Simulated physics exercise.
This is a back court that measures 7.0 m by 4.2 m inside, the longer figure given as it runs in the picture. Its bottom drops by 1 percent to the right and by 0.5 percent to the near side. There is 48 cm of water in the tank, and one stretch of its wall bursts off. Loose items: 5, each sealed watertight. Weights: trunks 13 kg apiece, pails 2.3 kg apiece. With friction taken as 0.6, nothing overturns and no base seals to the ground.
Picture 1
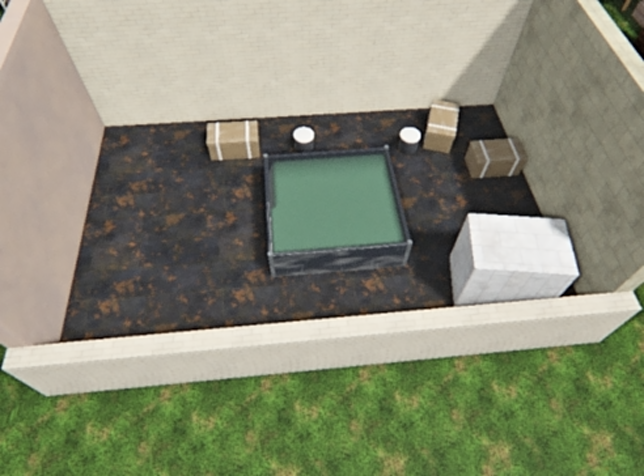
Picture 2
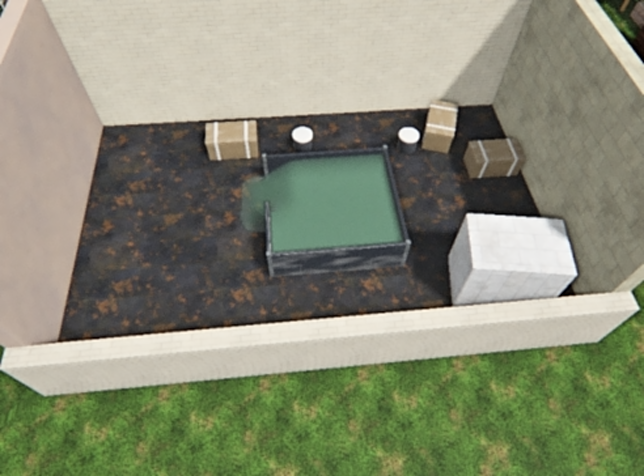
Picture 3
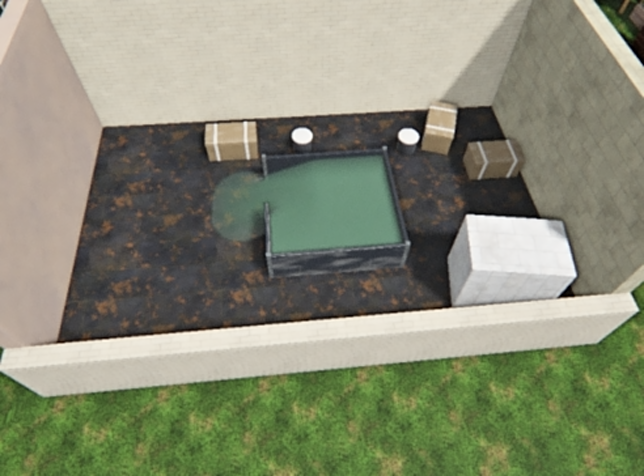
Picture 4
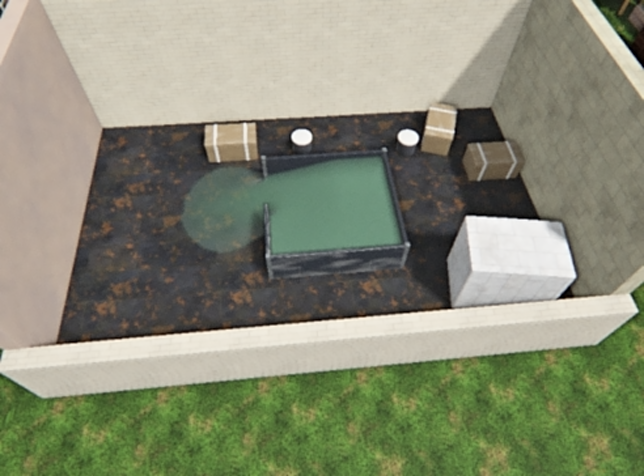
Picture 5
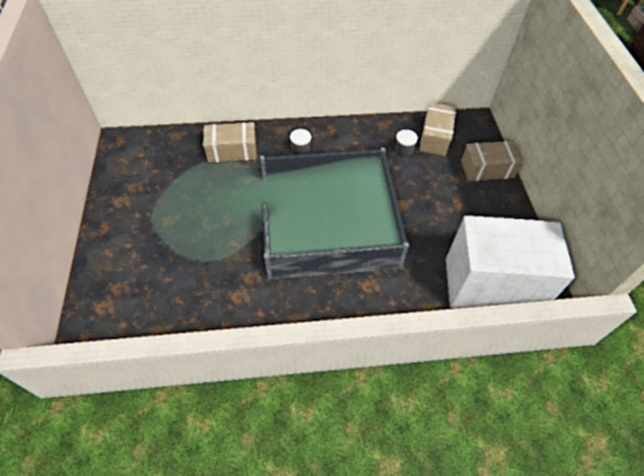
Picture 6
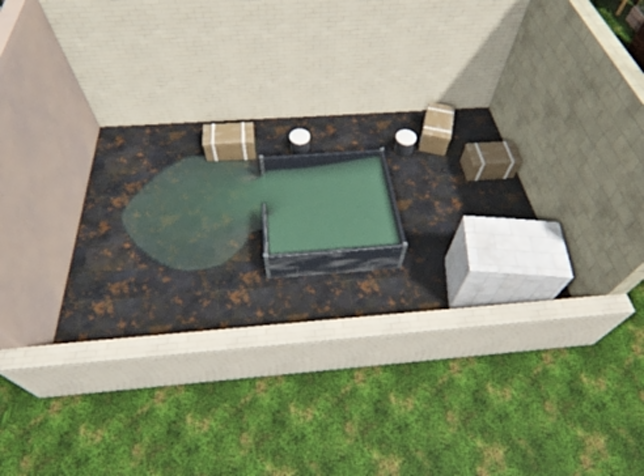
A walled court holds a tank of green water that spreads leftward across the dark ground.
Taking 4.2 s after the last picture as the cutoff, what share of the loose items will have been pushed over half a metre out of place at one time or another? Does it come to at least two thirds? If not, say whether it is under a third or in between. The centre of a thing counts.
It does not reach a third.
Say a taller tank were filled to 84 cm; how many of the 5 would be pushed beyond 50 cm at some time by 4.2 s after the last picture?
Then 2 of them.
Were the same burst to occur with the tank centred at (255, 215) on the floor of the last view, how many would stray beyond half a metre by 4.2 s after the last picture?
The answer would then be 2.
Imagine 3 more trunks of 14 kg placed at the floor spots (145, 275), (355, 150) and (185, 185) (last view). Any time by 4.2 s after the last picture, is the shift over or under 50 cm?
In order: Beyond it, within it, beyond it.
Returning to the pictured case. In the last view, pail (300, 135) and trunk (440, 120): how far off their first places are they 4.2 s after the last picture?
In turn: 5 cm, 0 cm.
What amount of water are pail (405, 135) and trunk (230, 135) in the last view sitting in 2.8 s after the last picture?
Depths: Near 0 cm, then near 3 cm.
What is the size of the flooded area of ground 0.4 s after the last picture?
Somewhere around 9.0 m2, roughly.
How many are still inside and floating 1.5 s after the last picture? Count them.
At that time the total is 0.
Then, 0.4 s after the last picture 0 of 5 are over 50 cm from their spots; 0 afloat.
Then, 1.5 s after the last picture 0 of 5 are over 50 cm from their spots; 0 afloat.
Then, 2.8 s after the last picture 0 of 5 are over 50 cm from their spots; 0 afloat.
Then, 4.2 s after the last picture 1 of 5 are over 50 cm from their spots, and 1 have been at some point; 0 afloat.
